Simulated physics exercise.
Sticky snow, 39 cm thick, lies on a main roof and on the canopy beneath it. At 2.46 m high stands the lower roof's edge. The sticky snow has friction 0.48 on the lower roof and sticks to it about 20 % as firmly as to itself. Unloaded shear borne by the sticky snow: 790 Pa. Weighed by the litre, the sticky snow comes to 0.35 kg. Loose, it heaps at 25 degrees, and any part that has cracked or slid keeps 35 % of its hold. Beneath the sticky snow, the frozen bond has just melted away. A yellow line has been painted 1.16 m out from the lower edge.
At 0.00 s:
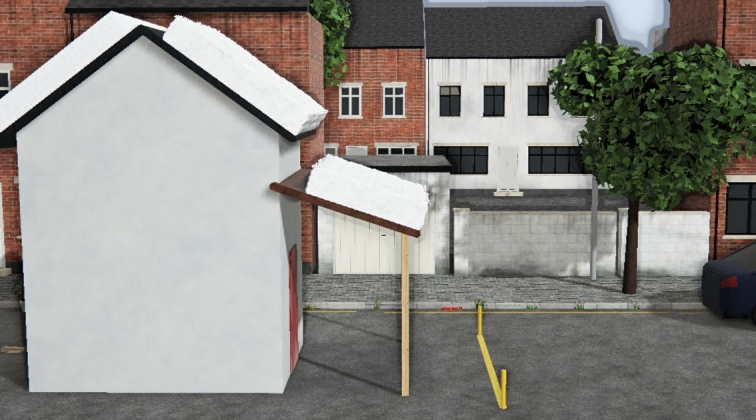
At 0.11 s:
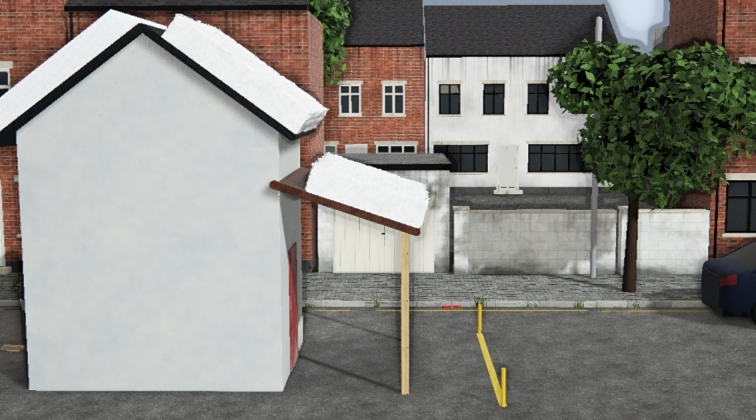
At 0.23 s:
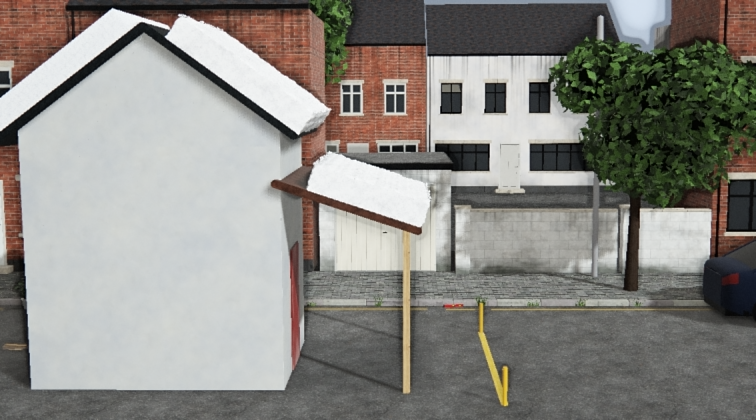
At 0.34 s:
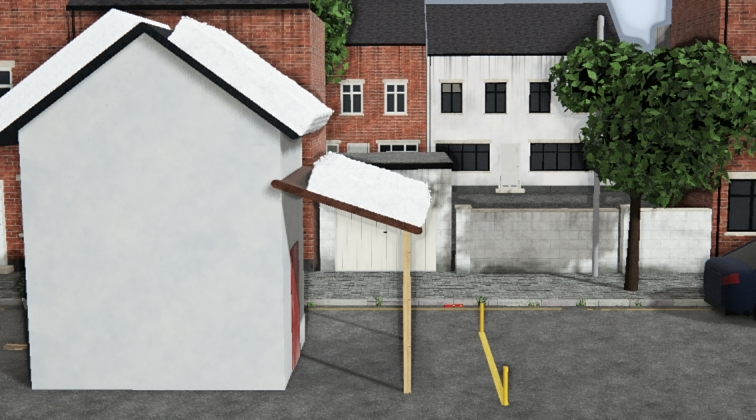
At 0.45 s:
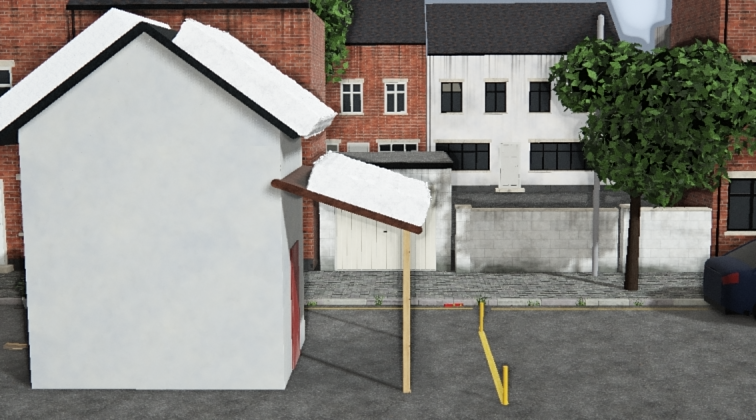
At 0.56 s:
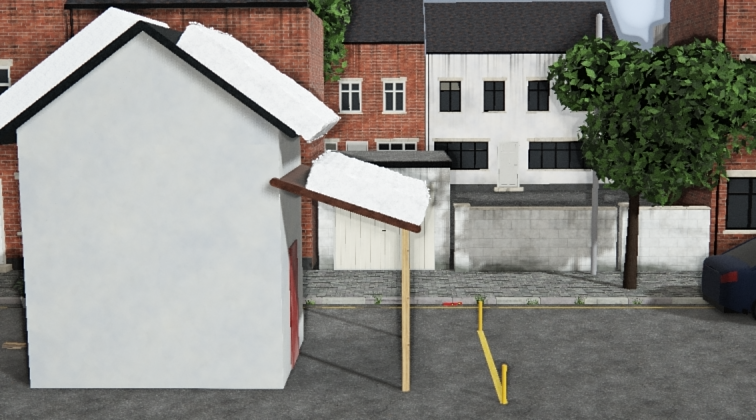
A pale grey gabled building with thick white snow on its dark-edged roof stands at the left of a grey street, seen from across the road at about roof height. A brown, snow-covered canopy on a wooden post juts from its right side, with yellow bars, a green tree, a dark car and brick and white houses beyond. The main roof's right-hand snow slides slowly down the slope in one piece, slightly overhanging the edge, while the canopy snow and camera stay nearly still.
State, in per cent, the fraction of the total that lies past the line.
13 per cent.
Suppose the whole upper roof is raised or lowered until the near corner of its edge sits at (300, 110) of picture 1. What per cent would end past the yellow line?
30 %.
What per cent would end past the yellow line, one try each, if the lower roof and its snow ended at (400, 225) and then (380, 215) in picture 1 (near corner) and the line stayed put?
Try 1: 16 %; try 2: 25 %.
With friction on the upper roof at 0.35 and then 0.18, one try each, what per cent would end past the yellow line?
I'd expect around 25 percent, then around 35 percent.
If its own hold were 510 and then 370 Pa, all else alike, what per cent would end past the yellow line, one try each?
It'd be some 25 percent the first time and some 35 percent the second.
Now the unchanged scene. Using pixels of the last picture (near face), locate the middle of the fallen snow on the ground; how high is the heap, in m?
The heap centres close to (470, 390) and stands about 0.5 m tall.
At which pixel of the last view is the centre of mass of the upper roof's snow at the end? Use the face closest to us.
The middle sits at about (414, 266).
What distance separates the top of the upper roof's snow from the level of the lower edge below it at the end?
I'd put it at around 1.2 m up.
By 1.10 s, none is below the lower edge and 0 % is past the line.
By 1.73 s, none is below the lower edge and 0 % is past the line.
By 2.37 s, 9 % is below the lower edge and 0 % is past the line.
By 3.00 s, 32 % is below the lower edge and 7 % is past the line.
By 5.10 s, at the end, 48 % is below the lower edge and 13 % is past the line.
